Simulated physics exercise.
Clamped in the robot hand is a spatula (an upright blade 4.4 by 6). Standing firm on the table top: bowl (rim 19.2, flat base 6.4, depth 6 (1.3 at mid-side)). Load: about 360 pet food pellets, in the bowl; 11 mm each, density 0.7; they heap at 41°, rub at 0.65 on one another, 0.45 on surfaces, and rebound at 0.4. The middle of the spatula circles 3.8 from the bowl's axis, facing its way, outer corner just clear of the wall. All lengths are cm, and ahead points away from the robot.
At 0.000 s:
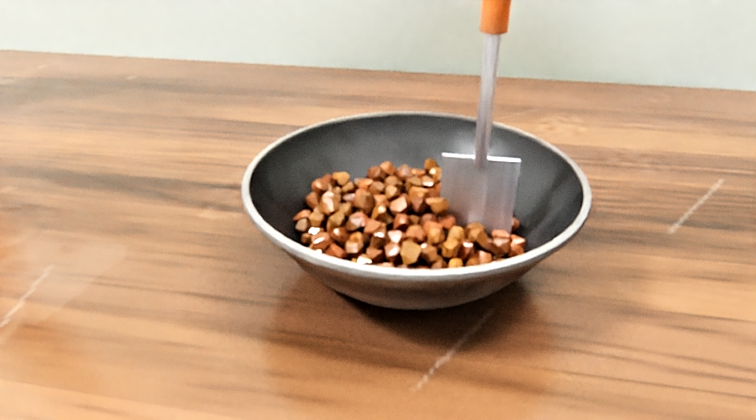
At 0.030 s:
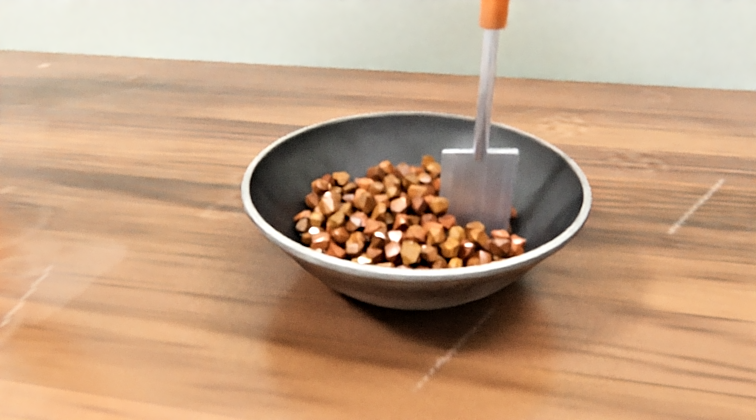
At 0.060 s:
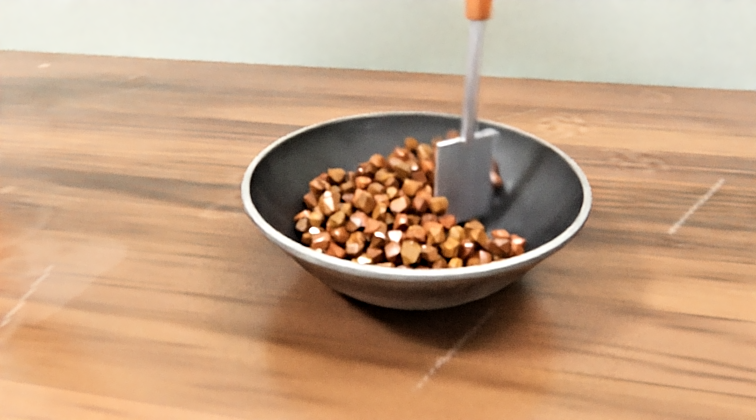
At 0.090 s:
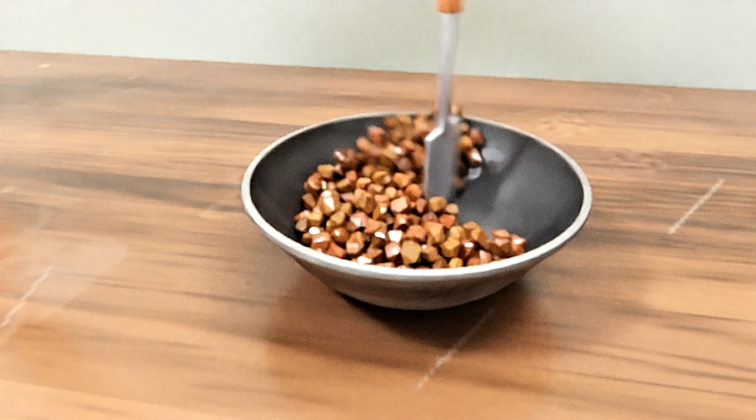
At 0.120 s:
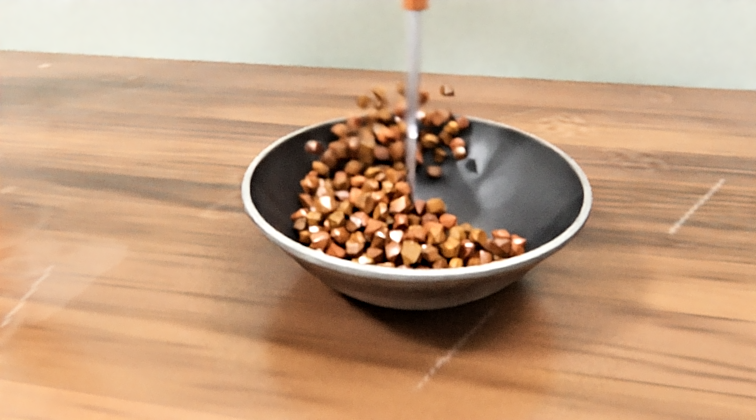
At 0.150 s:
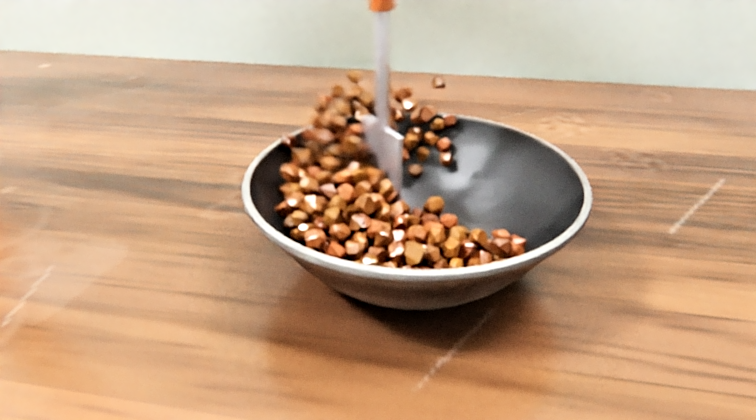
In a dark bowl on a wooden table, a spatula sweeps brown pellets leftward into a heap.
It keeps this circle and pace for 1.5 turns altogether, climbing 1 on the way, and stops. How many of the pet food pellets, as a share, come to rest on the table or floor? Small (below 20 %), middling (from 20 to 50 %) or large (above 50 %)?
On the table or floor the share is middling, from 20 to 50 %.
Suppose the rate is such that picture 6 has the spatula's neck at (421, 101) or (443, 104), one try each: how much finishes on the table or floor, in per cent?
Some 15 and 10 per cent.
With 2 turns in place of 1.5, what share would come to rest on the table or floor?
It would be near 35 per cent.
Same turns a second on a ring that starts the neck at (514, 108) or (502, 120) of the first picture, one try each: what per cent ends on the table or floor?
Some 30 and 35 per cent.
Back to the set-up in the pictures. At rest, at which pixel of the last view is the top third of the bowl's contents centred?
Around (367, 234).
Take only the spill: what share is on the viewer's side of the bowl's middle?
Roughly 70 per cent.
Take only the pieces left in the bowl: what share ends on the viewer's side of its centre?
Roughly 55 per cent.
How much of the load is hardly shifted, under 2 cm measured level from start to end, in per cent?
Roughly 5 per cent.
After 0.30 s, 287° round, highest piece 11 above the table; 294 in the bowl, 21 on the table or floor, 49 in flight or on the tool.
After 0.46 s, 82° round, highest piece 8 above the table; 247 in the bowl, 96 on the table or floor, 21 in flight or on the tool.
After 0.74 s, 180° round, highest piece 5 above the table; 237 in the bowl, 127 on the table or floor.
After 1.44 s, 180° round, highest piece 5 above the table; 237 in the bowl, 127 on the table or floor.
In the end, 237 in the bowl, 127 on the table or floor. That is 35 % on the table or floor.
